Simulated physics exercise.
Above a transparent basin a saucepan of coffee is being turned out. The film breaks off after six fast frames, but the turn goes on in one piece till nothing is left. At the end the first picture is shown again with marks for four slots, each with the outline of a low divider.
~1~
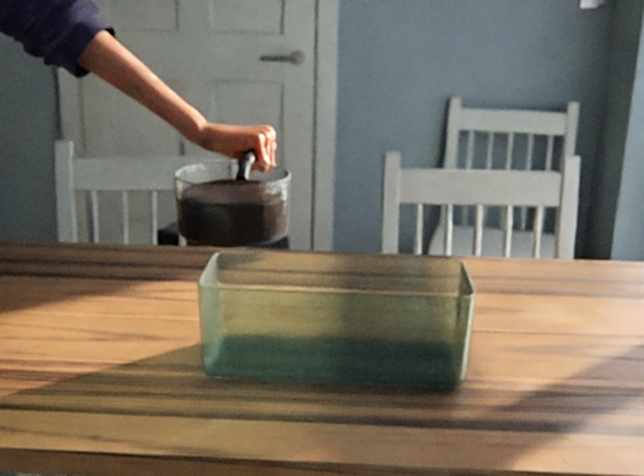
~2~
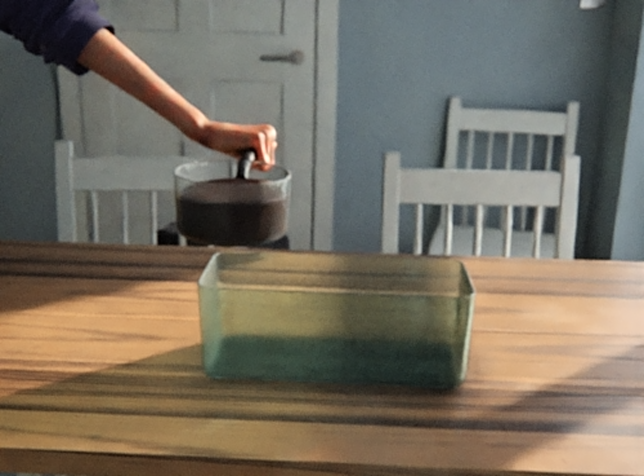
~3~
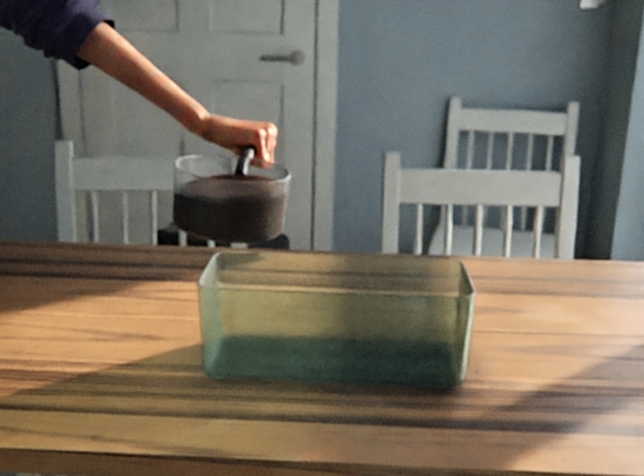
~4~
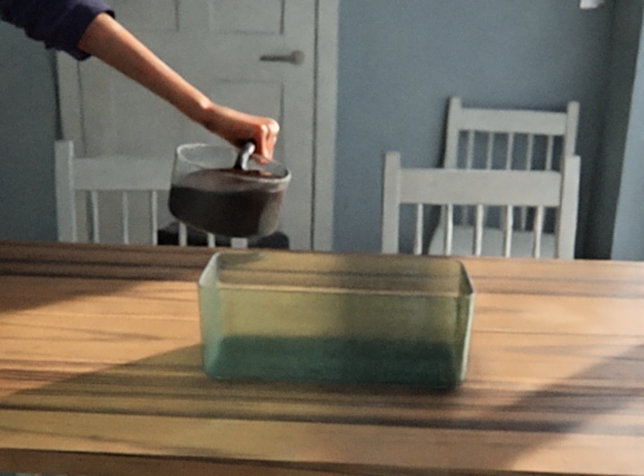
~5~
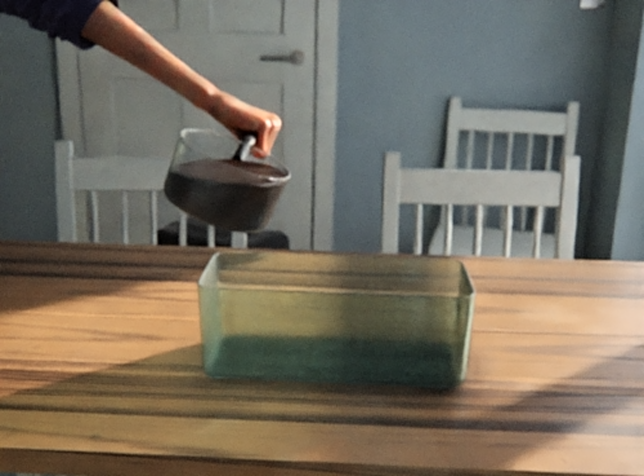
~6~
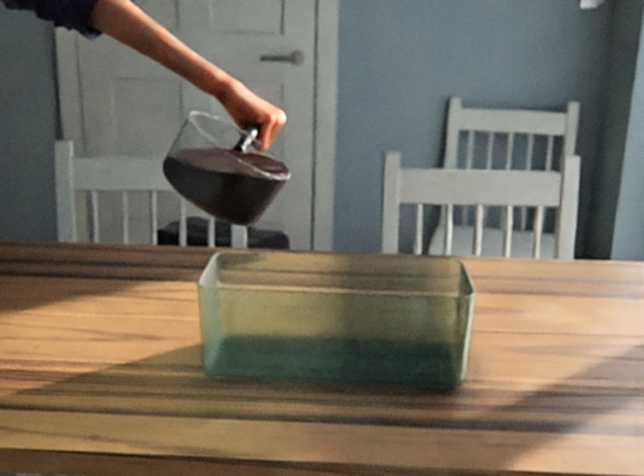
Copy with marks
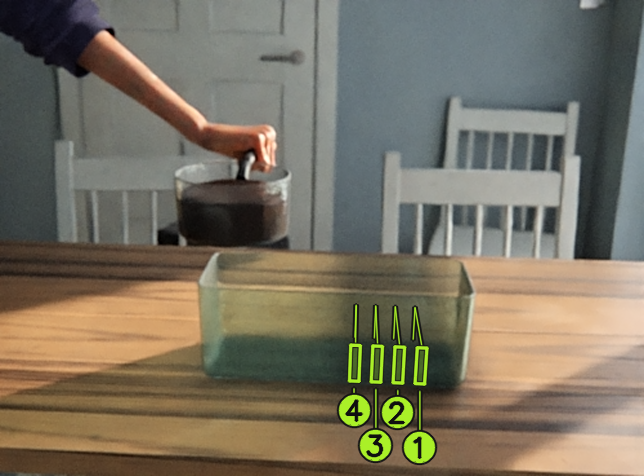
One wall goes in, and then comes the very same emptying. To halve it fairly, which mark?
Slot 3 does it best.
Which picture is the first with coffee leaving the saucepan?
In picture 6.
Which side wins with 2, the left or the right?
The left one.
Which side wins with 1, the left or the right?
The left side.
In lime, 1 at (419, 391); 2 at (397, 390); 3 at (375, 389); 4 at (354, 388).
With 1, about 93 % ends left of the wall and 5 % right of it.
With 2, about 86 % ends left of the wall and 12 % right of it.
With 3, about 51 % ends left of the wall and 47 % right of it.
With 4, about 20 % ends left of the wall and 78 % right of it.
